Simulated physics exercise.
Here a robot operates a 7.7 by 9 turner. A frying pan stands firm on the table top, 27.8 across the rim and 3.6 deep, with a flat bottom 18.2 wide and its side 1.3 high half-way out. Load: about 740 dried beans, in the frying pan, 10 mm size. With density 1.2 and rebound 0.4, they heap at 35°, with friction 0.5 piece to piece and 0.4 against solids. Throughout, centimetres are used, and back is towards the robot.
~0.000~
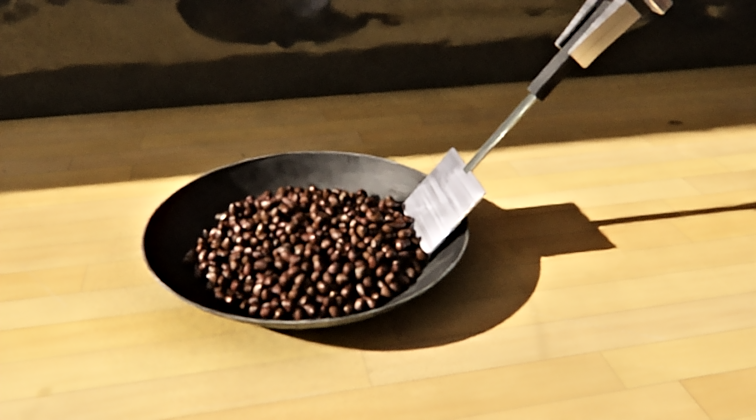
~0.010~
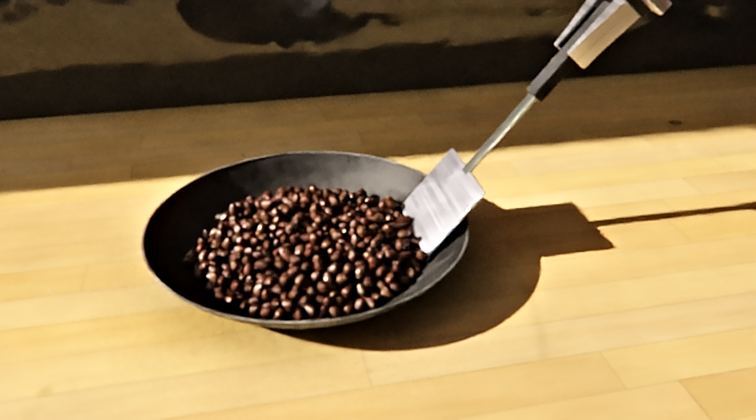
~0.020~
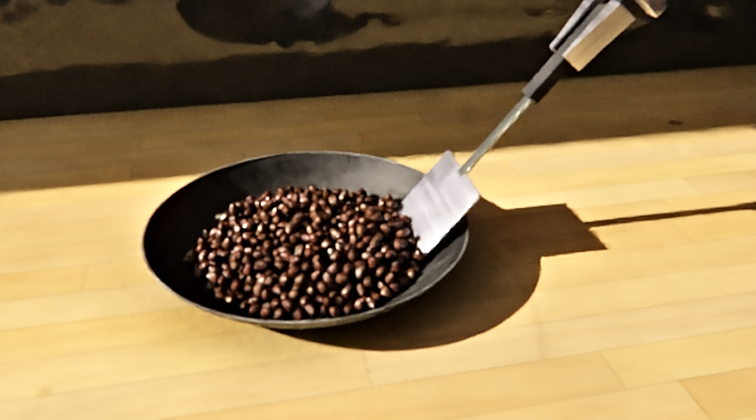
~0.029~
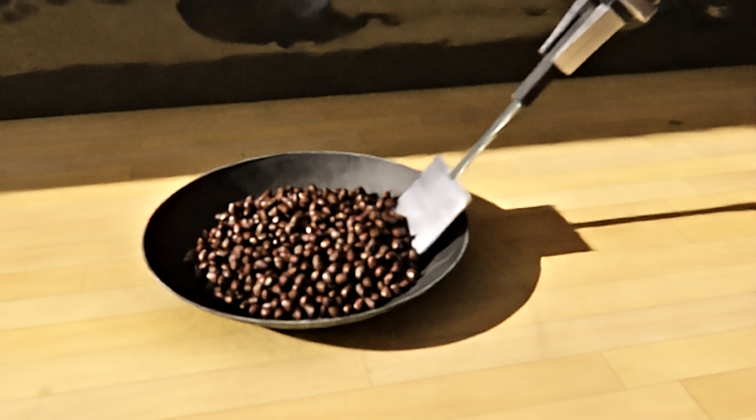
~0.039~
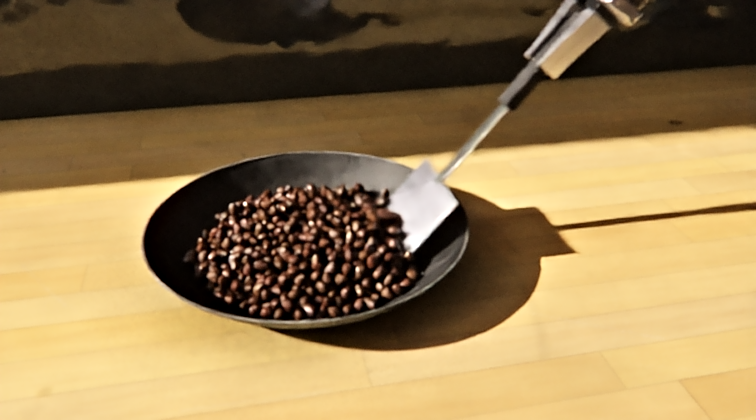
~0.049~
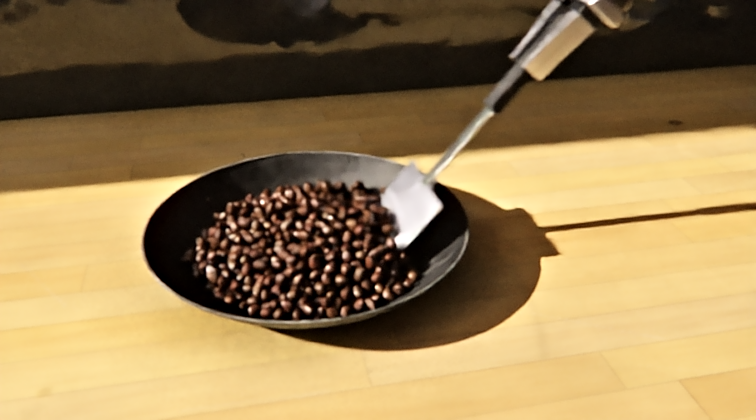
A dark frying pan heaped with glossy brown beans sits left of centre on a sunlit pale wooden table, seen from slightly above by a still camera, with a dark backdrop behind. A silvery turner on a robot's arm slants in from the upper right, its shadow lying across the wood. The blade rests briefly at the pan's right side, then slides a short way left against the beans, nudging those nearest it.
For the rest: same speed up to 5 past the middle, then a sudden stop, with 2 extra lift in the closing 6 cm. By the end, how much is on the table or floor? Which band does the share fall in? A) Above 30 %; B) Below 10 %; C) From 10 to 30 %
(C) From 10 to 30 %.
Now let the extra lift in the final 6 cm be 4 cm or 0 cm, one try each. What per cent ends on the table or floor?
It works out to some 20 per cent for the first setting and some 10 per cent for the second.
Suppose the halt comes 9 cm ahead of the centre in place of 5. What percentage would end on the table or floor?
Near 35 per cent.
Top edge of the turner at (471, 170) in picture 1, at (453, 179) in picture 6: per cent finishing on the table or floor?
Off the vessel, on the table or floor: Some 0 percent.
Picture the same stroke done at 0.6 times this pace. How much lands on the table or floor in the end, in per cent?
Roughly 0 per cent.
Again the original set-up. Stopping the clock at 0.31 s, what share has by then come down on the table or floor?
I'd put it at around 15 per cent.
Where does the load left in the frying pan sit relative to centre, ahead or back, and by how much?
Ahead of centre, near 4.5 centimetres.
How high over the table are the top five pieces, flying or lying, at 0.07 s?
I'd put them at about 6 centimetres above the table.
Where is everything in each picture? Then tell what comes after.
The first frame shows turner top edge at (469, 168), sloping 50°; upper third of the load around (314, 234), from x 190 to 420, top at y 190; 741 in the frying pan.
The second frame shows turner top edge at (468, 169), sloping 50°; upper third of the load around (314, 234), from x 190 to 420, top at y 190.
The third frame shows turner top edge at (464, 171), sloping 50°; upper third of the load around (314, 234), from x 190 to 420, top at y 190.
The fourth frame shows turner top edge at (454, 175), sloping 50°; upper third of the load around (316, 233), from x 190 to 415, top at y 190.
The fifth frame shows turner top edge at (441, 179), sloping 50°; upper third of the load around (319, 230), from x 190 to 415, top at y 190.
The sixth frame shows turner top edge at (427, 181), sloping 50°; upper third of the load around (318, 228), from x 190 to 430, top at y 185; 741 in the frying pan.
By 0.07 s, sloping 50°, highest piece 7 above the table; 739 in the frying pan, 2 on the blade or in flight.
By 0.10 s, sloping 50°, highest piece 9 above the table; 739 in the frying pan, 2 on the blade or in flight.
By 0.31 s, sloping 50°, highest piece 8 above the table; 615 in the frying pan, 118 on the table or floor, 8 on the blade or in flight.
By 1.36 s, sloping 50°, highest piece 5 above the table; 613 in the frying pan, 128 on the table or floor.
Final count, 613 in the frying pan, 128 on the table or floor. That is 17 % on the table or floor.
